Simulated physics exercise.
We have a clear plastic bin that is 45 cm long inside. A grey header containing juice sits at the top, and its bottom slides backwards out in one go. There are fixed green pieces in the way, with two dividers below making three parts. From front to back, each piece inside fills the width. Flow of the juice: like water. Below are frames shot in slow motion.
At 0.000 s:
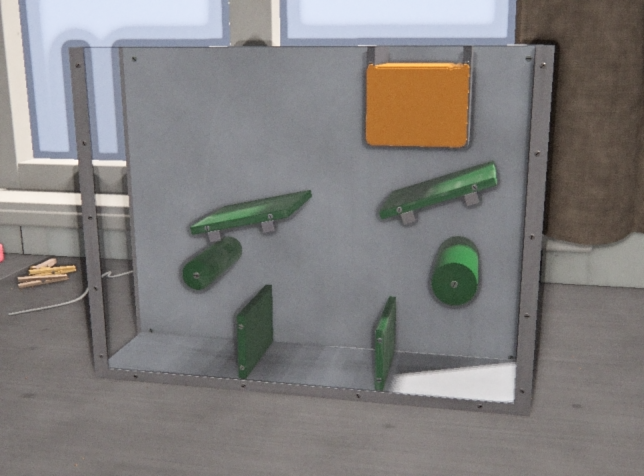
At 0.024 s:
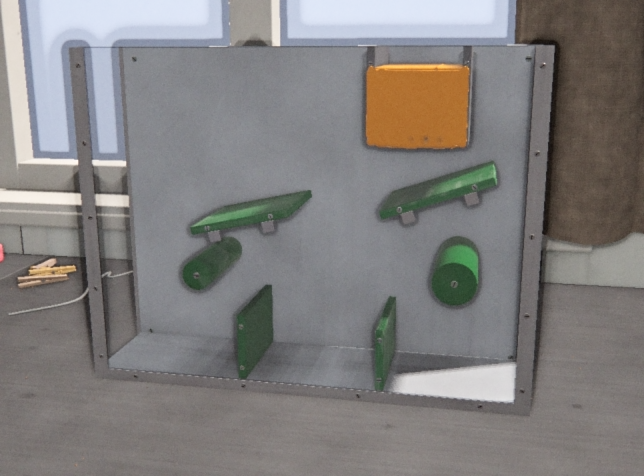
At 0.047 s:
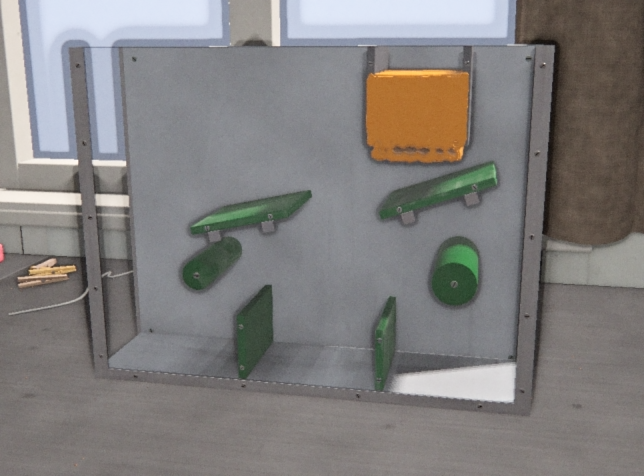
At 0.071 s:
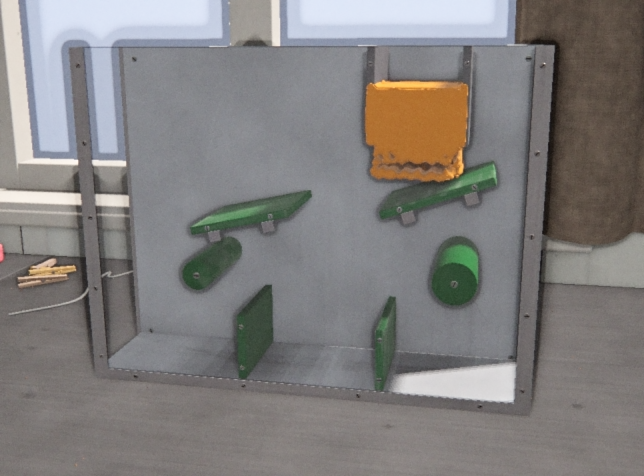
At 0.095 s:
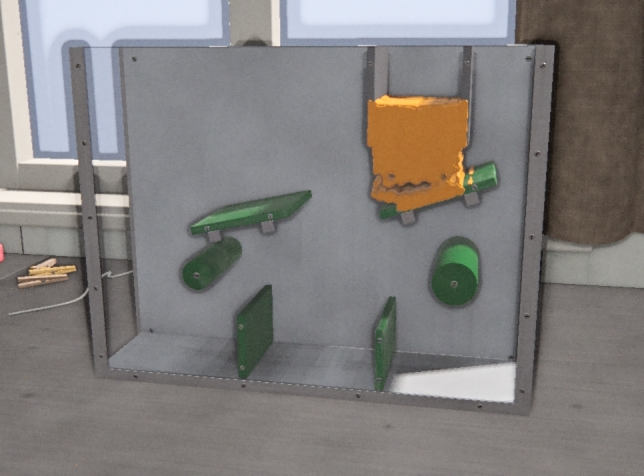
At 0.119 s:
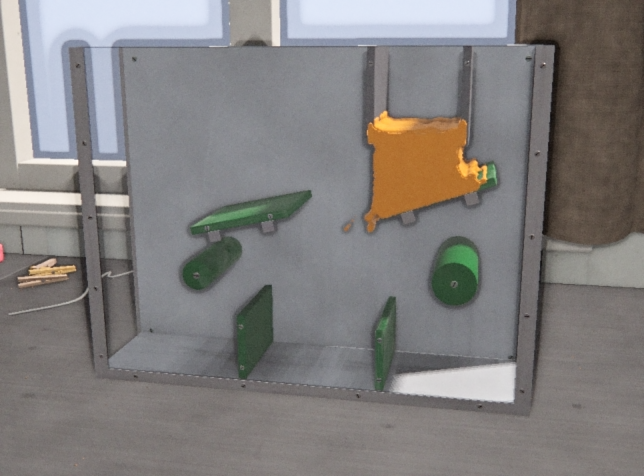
The orange juice dropped in a block from the top right of the clear bin, landed on the tilted green piece below, and spread over it, with a little slipping off its lower left end.
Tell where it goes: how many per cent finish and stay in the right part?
Roughly 15 per cent stays in the right part.
After 0.22 s 88 per cent has yet to come down; below, left 0, middle 11, right 0.
After 0.36 s 40 per cent has yet to come down; below, left 1, middle 53, right 5.
After 0.69 s 3 per cent has yet to come down; below, left 8, middle 72, right 17.
In the end the left part holds 8, the middle 75 and the right 17 per cent.
